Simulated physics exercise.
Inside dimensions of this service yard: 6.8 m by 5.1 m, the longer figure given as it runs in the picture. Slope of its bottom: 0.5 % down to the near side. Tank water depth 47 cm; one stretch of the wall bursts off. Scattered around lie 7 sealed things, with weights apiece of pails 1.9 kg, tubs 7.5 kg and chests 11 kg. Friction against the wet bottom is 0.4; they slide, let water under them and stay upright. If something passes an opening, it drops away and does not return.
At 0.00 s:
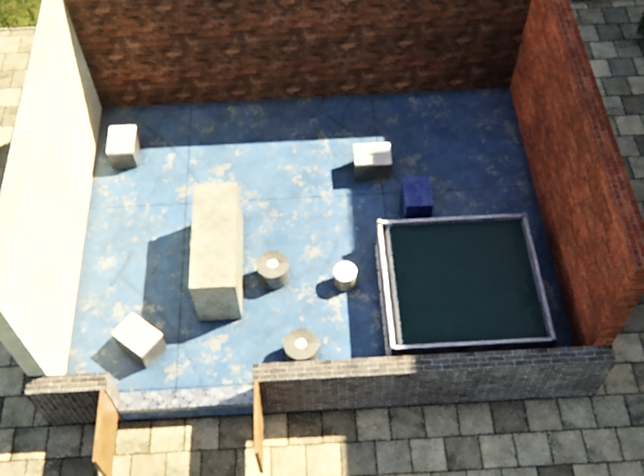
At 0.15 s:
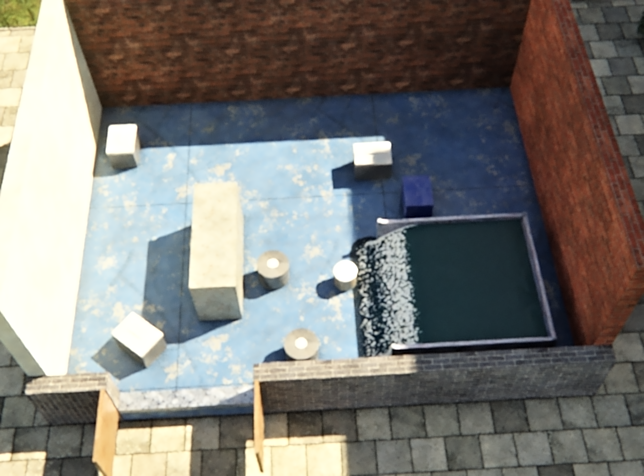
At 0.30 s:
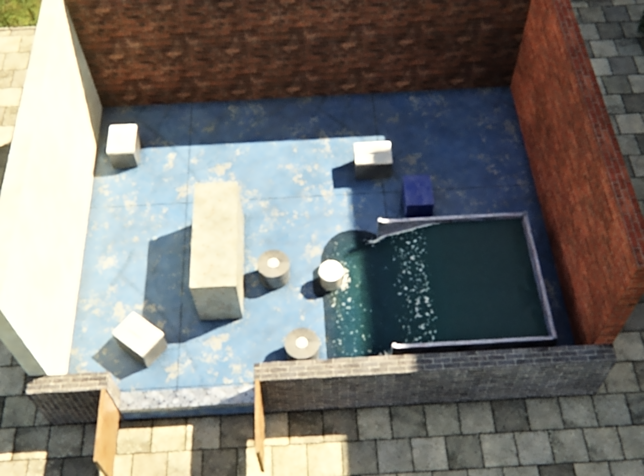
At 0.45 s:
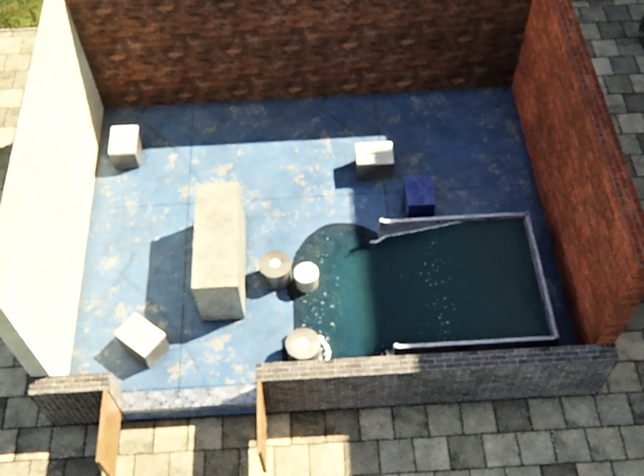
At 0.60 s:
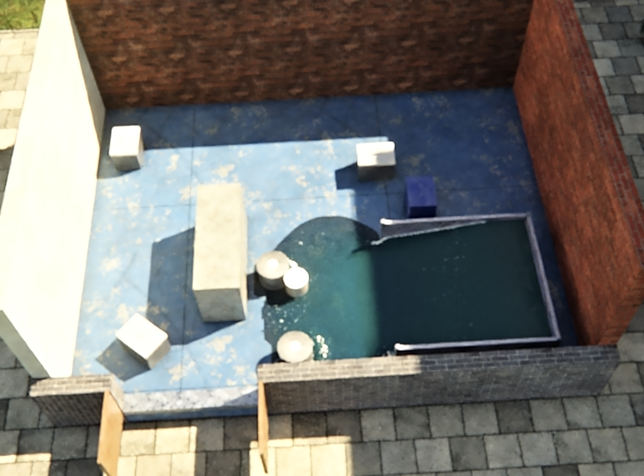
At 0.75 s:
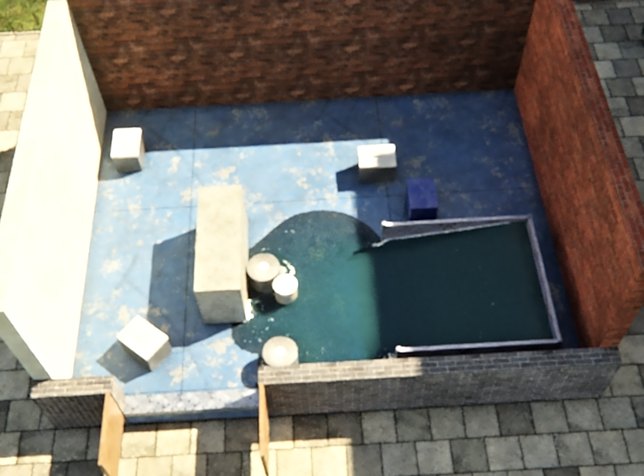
Dark water burst through the left side of a tank in a walled yard and spread left across the blue floor, pushing a small white tub, then two nearby round ones, leftward.
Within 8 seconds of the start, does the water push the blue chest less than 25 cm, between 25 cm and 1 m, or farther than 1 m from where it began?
Less than 25 cm.
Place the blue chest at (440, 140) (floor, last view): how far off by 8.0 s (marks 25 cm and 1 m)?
Outcome: It sits still.
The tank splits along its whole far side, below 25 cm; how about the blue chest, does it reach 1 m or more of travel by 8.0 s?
With that failure, the blue chest lands a long way off.
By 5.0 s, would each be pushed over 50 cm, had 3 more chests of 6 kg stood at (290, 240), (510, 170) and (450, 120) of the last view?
In sequence: Goes beyond; stays within; stays within.
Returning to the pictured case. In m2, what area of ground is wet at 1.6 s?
Somewhere around 13 m2, roughly.
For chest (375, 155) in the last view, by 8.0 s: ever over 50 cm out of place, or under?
Looking at the run, it comes out shy of the mark.
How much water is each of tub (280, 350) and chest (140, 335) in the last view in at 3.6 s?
I'd put it at 10 cm and 17 cm respectively.
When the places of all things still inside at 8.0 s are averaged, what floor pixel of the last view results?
The centre sits near (283, 192).
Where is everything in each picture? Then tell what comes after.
In the first frame, the blue chest at (418, 191) rests on the ground; 3.7 m2 under water; 0 of 7 have shifted.
In the second frame, the blue chest at (418, 190), on the bottom; 4.6 m2 under water; 0 of 7 have shifted.
In the third frame, the blue chest at (418, 190), on the bottom; 5.5 m2 under water; 1 of 7 have shifted.
In the fourth frame, the blue chest at (420, 190), on the bottom; water covers 6.5 m2; 1 of 7 have shifted.
In the fifth frame, the blue chest at (421, 191), on the bottom; 7.4 m2 under water; 3 of 7 have shifted.
In the sixth frame, the blue chest at (422, 193), on the bottom; water covers 8.4 m2; 3 of 7 have shifted.
After 1.6 s the blue chest is near (422, 193), 0.0 m from its start, aground; 0 of 7 are out; 3 afloat.
After 3.6 s the blue chest is near (422, 193), 0.0 m from its start, aground; 0 of 7 are out; 3 afloat.
After 5.6 s the blue chest is near (422, 193), 0.0 m from its start, aground; 0 of 7 are out; 2 afloat.
After 8.0 s the blue chest is near (422, 193), 0.0 m from its start, aground; 0 of 7 are out; 2 afloat.
